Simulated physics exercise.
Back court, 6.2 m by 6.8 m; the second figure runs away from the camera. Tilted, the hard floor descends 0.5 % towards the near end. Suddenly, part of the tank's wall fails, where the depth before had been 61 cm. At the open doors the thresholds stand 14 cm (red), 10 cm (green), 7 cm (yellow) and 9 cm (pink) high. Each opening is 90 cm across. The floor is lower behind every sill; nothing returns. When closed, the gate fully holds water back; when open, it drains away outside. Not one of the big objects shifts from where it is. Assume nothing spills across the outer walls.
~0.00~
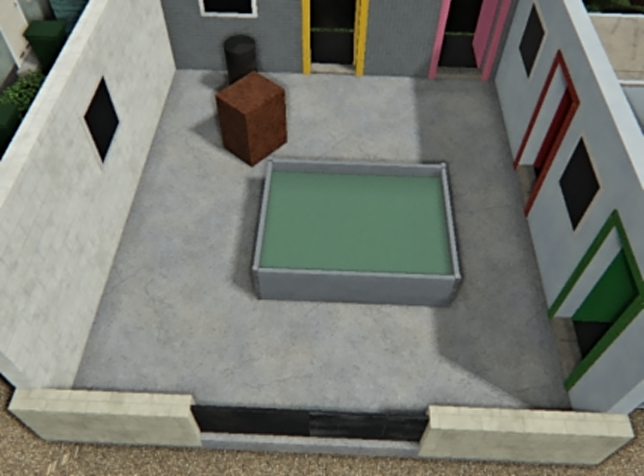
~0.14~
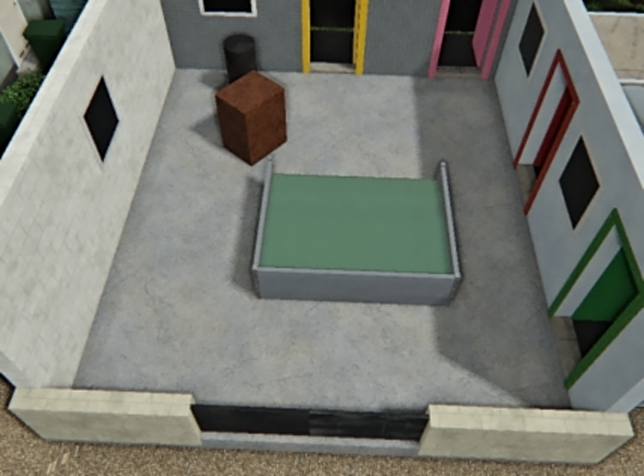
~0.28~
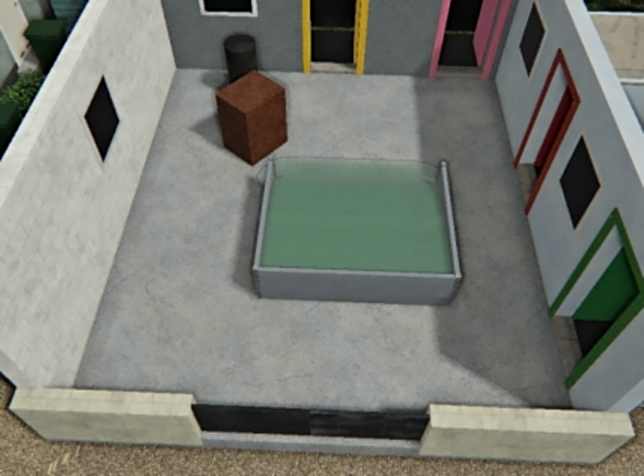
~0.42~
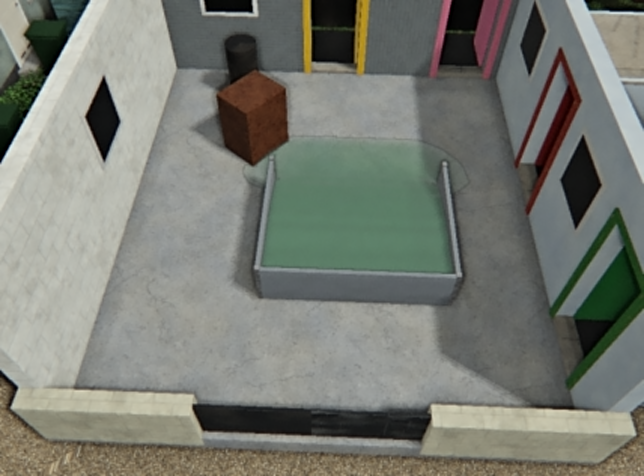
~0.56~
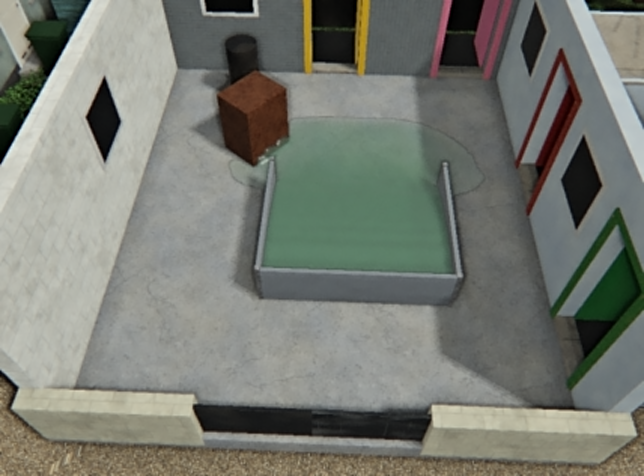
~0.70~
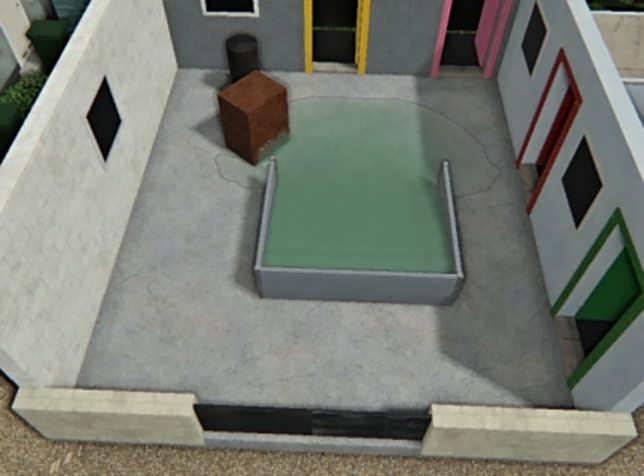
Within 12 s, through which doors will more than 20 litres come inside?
At the end, for the red door I'd say within the limit, for the green door I'd say within the limit, for the yellow door I'd say above the limit, for the pink door I'd say above the limit.
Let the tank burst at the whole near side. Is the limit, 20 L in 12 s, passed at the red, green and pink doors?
Red falls short; green exceeds; pink exceeds.
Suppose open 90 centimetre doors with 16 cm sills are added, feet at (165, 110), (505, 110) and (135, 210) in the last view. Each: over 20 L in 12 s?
The first one doesn't reach it, the second one exceeds it, and the third one doesn't reach it.
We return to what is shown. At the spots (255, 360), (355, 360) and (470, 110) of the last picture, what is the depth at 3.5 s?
Depths in turn: Roughly 0, 0 and 17 centimetres.
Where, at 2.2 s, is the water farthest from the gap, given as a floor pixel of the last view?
(186, 74).
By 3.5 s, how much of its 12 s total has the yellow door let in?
Share by then: ~ 85 %.
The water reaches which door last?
Last comes the green one.
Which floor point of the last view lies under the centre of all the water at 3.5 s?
Near (363, 146).
After 1.4 s water covers 35 % of the floor and is deepest (33 cm) near (279, 149); red door not reached, green door not reached, yellow door 21 cm at the sill, 49 L in, pink door 11 cm at the sill, 0 L in.
After 2.2 s water covers 40 % of the floor and is deepest (38 cm) near (495, 84); red door 1 cm at the sill, 0 L in, green door not reached, yellow door 34 cm at the sill, 218 L in, pink door 21 cm at the sill, 22 L in.
After 3.5 s water covers 45 % of the floor and is deepest (26 cm) near (495, 84); red door 3 cm at the sill, 0 L in, green door not reached, yellow door 21 cm at the sill, 408 L in, pink door 23 cm at the sill, 112 L in.
After 7.0 s water covers 85 % of the floor and is deepest (17 cm) near (561, 433); red door 7 cm at the sill, 0 L in, green door 4 cm at the sill, 0 L in, yellow door 8 cm at the sill, 487 L in, pink door 9 cm at the sill, 186 L in.
After 12.0 s water covers 95 % of the floor and is deepest (12 cm) near (245, 420); red door 4 cm at the sill, 0 L in, green door 8 cm at the sill, 2 L in, yellow door 3 cm at the sill, 489 L in, pink door 4 cm at the sill, 187 L in.
